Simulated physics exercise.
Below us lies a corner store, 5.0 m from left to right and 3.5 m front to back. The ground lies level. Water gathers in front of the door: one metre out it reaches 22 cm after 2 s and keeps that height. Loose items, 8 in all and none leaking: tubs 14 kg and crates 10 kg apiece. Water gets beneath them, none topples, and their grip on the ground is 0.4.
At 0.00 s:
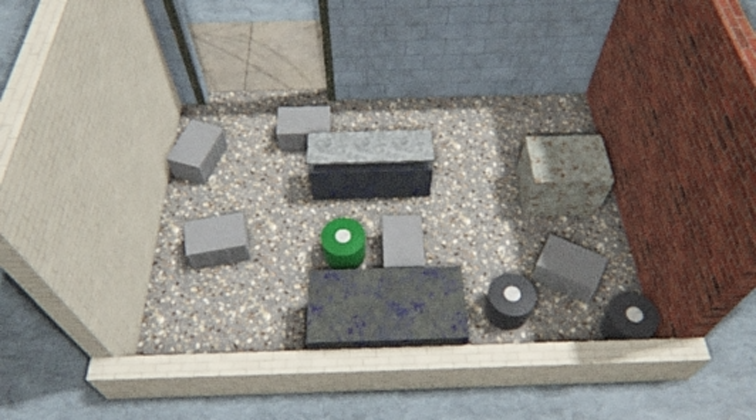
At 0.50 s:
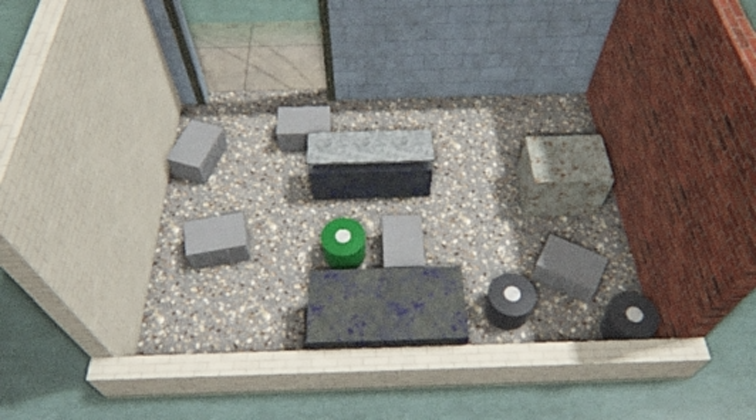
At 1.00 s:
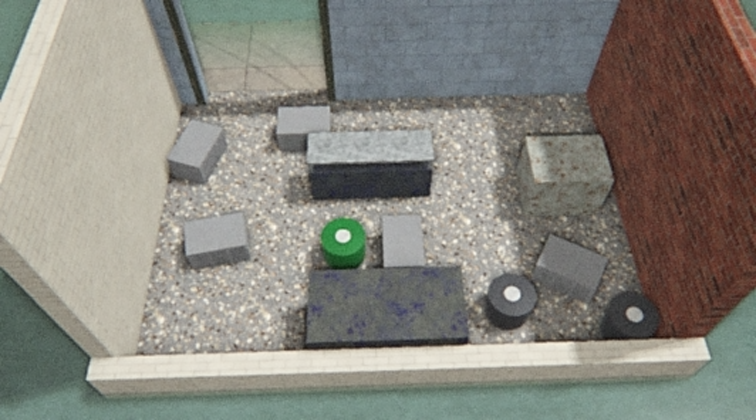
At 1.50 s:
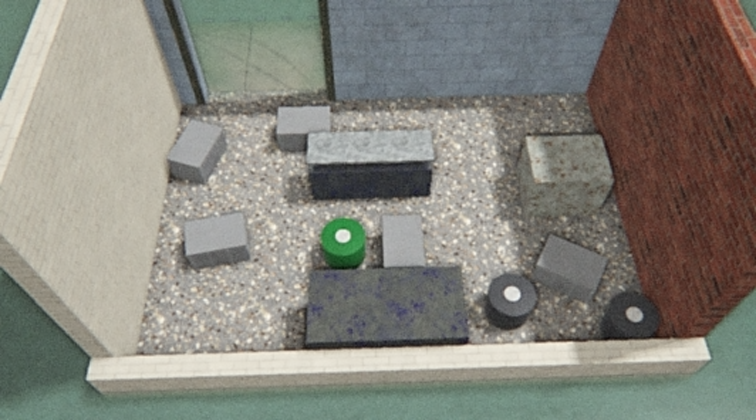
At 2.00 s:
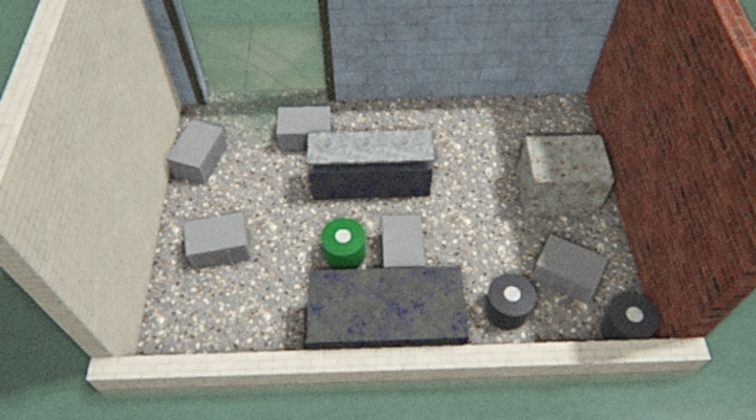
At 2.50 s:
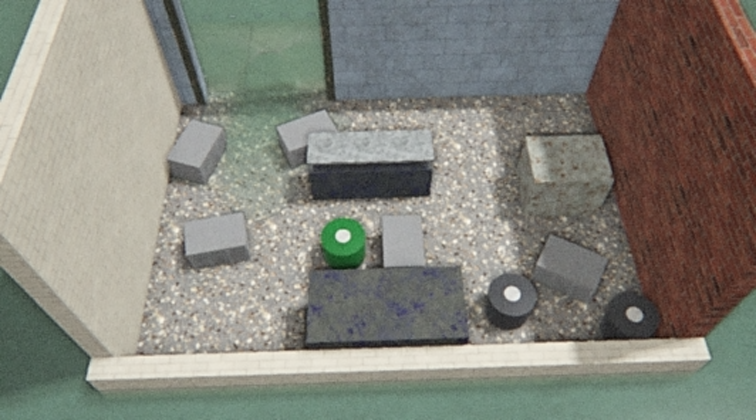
In a corner store, greenish water spreads in through the doorway and a grey crate shifts.
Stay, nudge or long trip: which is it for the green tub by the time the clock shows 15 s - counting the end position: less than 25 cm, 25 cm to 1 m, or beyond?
Green tub ends far away.
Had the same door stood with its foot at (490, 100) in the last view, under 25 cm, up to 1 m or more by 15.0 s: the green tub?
Then the green tub is nudged along.
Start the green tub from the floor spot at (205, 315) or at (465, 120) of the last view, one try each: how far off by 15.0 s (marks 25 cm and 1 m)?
In that order: It gets carried off; it gets carried off.
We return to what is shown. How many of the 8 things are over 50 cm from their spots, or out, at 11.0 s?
By then 7.
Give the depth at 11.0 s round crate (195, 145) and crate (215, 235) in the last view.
Roughly 9 and 16 cm.
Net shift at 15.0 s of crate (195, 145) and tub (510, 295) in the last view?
In turn: 400 cm, 120 cm.
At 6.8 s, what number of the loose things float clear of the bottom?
I count 2.
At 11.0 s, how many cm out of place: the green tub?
Roughly 200 cm by then.
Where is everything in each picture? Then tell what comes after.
The first frame shows the green tub at (343, 236), on the bottom; 0.0 m2 under water; 0 of 8 have shifted.
The second frame shows the green tub at (343, 236), on the bottom; water covers 0.0 m2; 0 of 8 have shifted.
The third frame shows the green tub at (343, 236), on the bottom; water covers 0.0 m2; 0 of 8 have shifted.
The fourth frame shows the green tub at (343, 236) rests on the ground; water covers 0.0 m2; 0 of 8 have shifted.
The fifth frame shows the green tub at (343, 236), on the bottom; water covers 0.8 m2; 0 of 8 have shifted.
The sixth frame shows the green tub at (343, 236) rests on the ground; water covers 1.9 m2; 1 of 8 have shifted.
After 3.5 s the green tub is near (343, 236), 0.0 m from its start, aground; 0 afloat.
After 6.8 s the green tub is near (386, 216), 0.5 m from its start, aground; 2 afloat.
After 11.0 s the green tub is near (480, 151), 1.8 m from its start, afloat; 8 afloat.
After 15.0 s the green tub is near (410, 112), 1.7 m from its start, afloat; 8 afloat.
